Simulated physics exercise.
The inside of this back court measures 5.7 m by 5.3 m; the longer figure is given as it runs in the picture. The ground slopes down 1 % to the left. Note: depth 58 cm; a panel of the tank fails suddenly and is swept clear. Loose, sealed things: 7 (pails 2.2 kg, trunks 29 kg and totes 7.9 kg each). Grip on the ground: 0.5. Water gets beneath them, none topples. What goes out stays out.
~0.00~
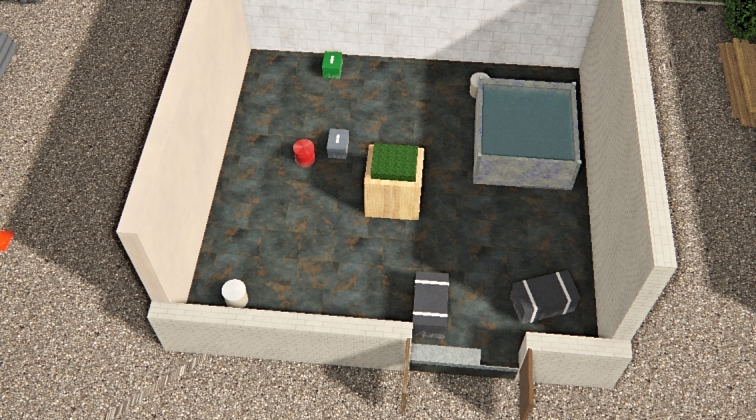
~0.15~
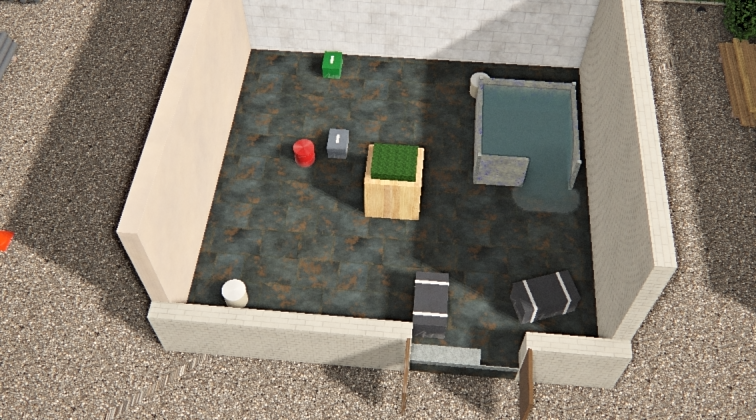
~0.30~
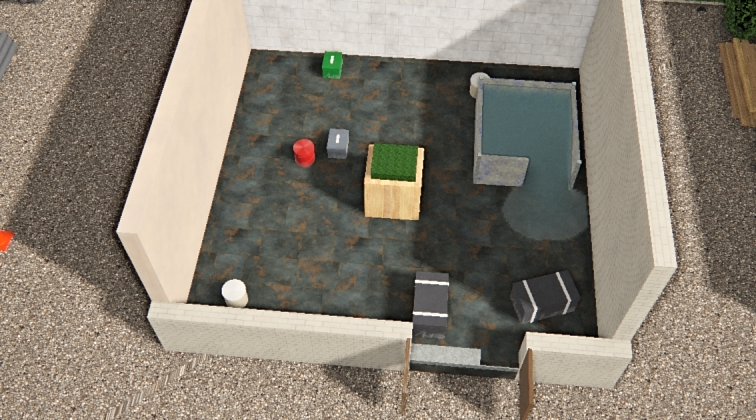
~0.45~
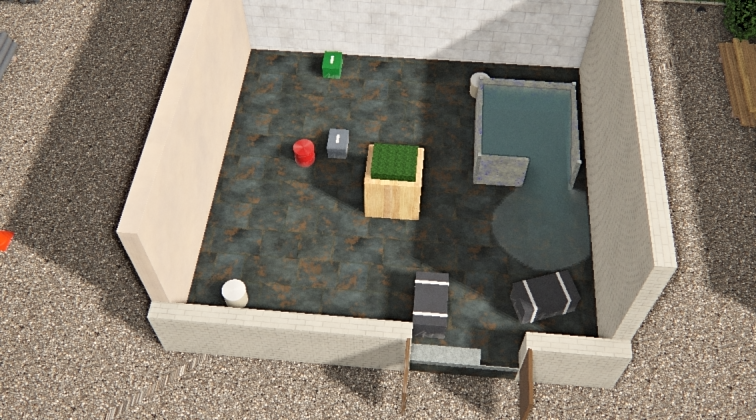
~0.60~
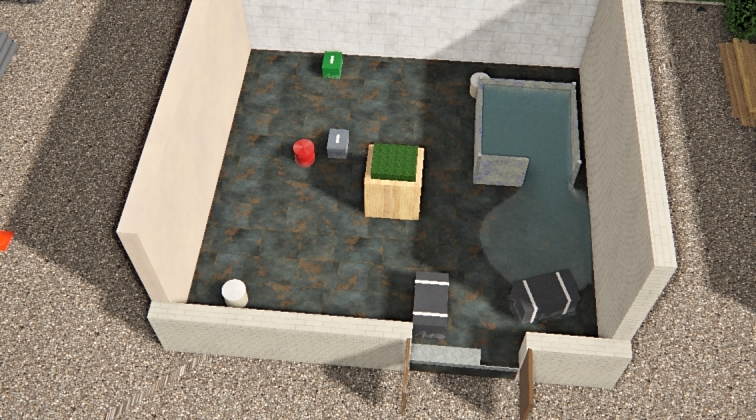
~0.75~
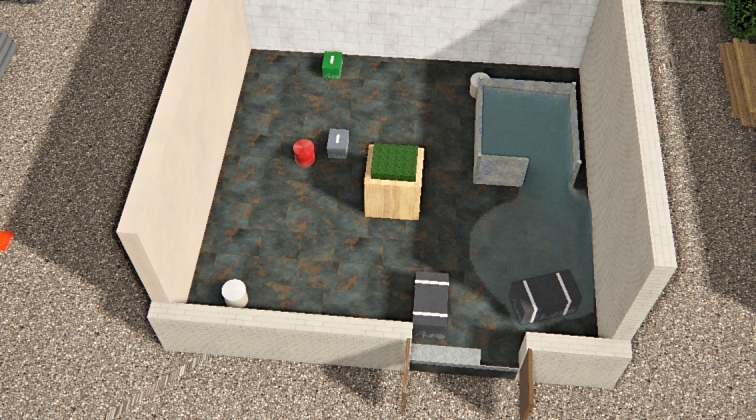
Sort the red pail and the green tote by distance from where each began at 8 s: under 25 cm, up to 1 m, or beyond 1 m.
Red pail: Under 25 cm; green tote: Under 25 cm.
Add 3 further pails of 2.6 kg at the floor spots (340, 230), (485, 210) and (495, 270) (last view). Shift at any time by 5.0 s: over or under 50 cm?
In turn: Over, short of it, past it.
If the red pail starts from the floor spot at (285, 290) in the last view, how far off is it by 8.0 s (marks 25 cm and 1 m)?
Outcome: It is shifted a bit.
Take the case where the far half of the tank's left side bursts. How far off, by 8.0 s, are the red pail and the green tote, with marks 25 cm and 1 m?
In that situation the red pail drifts a long way, while the green tote drifts a long way.
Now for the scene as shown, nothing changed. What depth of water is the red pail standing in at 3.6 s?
Depth: About 0 cm.
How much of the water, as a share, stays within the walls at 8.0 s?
Roughly 70 percent.
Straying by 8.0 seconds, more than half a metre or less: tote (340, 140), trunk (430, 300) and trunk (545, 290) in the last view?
Well, going one by one, it's not that far, too far and too far.
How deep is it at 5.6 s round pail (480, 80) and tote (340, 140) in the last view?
First about 0 cm, second about 1 cm.
After 1.6 s the red pail is near (304, 147), 0.0 m from its start, aground; the green tote is near (332, 60), 0.0 m from its start, aground; 0 of 7 are out; 1 afloat.
After 3.6 s the red pail is near (304, 147), 0.0 m from its start, aground; the green tote is near (332, 60), 0.0 m from its start, aground; 1 of 7 are out; 0 afloat.
After 5.6 s the red pail is near (304, 147), 0.0 m from its start, aground; the green tote is near (332, 60), 0.0 m from its start, aground; 1 of 7 are out; 1 afloat.
After 8.0 s the red pail is near (307, 143), 0.1 m from its start, aground; the green tote is near (332, 60), 0.0 m from its start, aground; 1 of 7 are out; 1 afloat.
